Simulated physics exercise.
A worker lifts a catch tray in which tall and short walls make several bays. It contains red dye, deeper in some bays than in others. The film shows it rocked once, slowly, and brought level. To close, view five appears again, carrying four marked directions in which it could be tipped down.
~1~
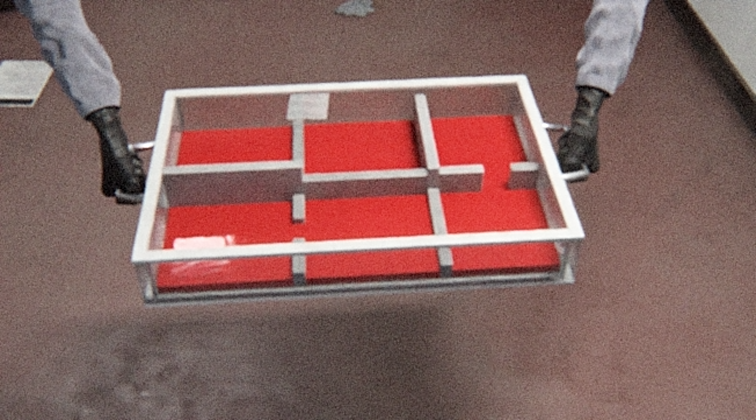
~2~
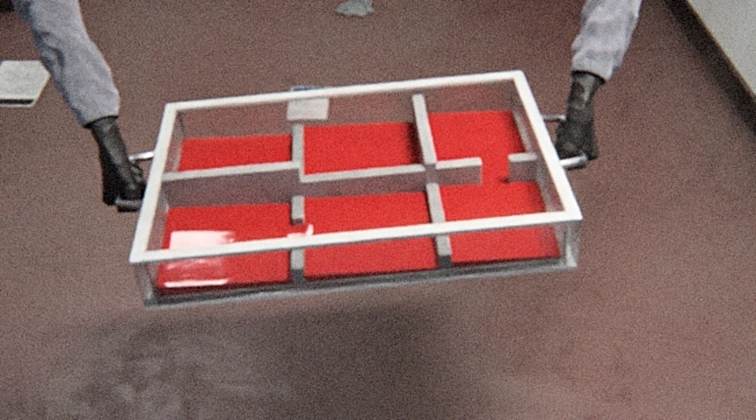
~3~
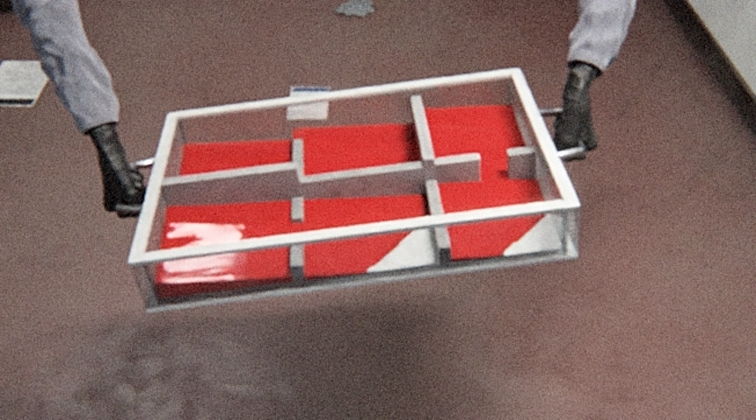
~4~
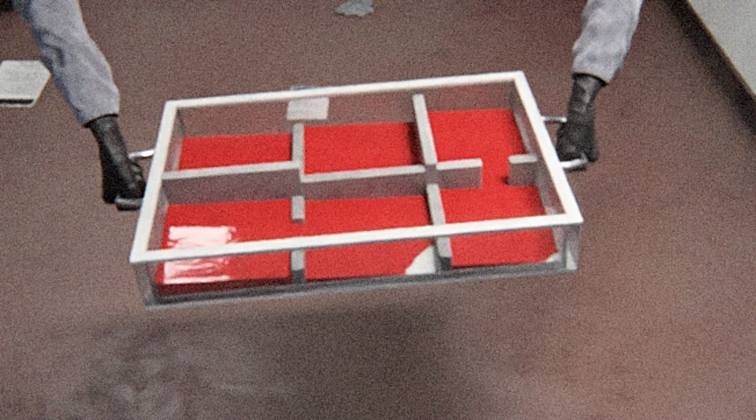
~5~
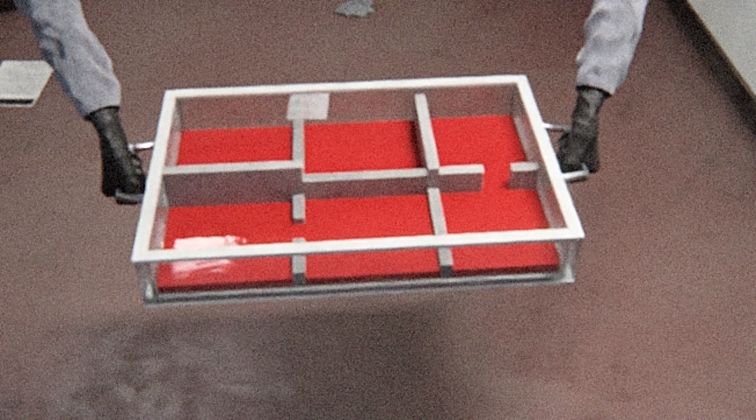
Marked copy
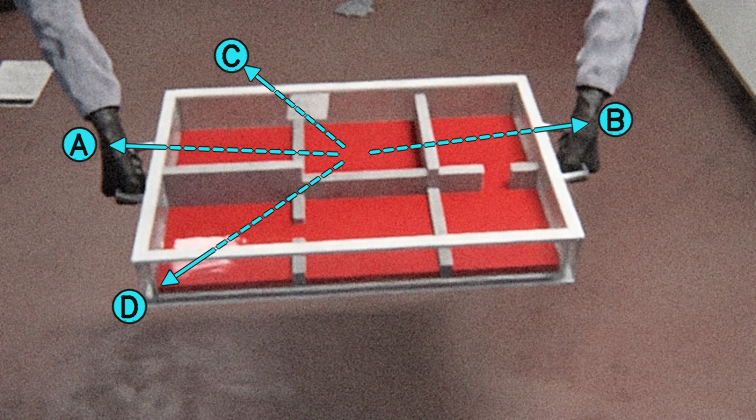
A clear-sided tray with a pale frame and grey dividers, holding bright red liquid in six bays, fills the middle of the view, seen from above over a dull reddish-brown floor. Black-gloved hands with grey sleeves grip its handles at left and right, and a pale square lies at far left. The hands tilt the tray, baring pale patches at the front, then level it, while the camera stays still.
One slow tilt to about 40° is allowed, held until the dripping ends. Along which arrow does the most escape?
Best: D.
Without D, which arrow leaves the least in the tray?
Arrow C.
On the marked copy, A ends at (115, 145); B ends at (582, 123); C ends at (248, 69); D ends at (166, 282).
With A, about 58 % stays in the tray, the largest part in the back left bay.
With B, about 49 % stays in the tray, the largest part in the back right bay.
With C, about 33 % stays in the tray, the largest part in the back left bay.
With D, about 25 % stays in the tray, the largest part in the front left bay.
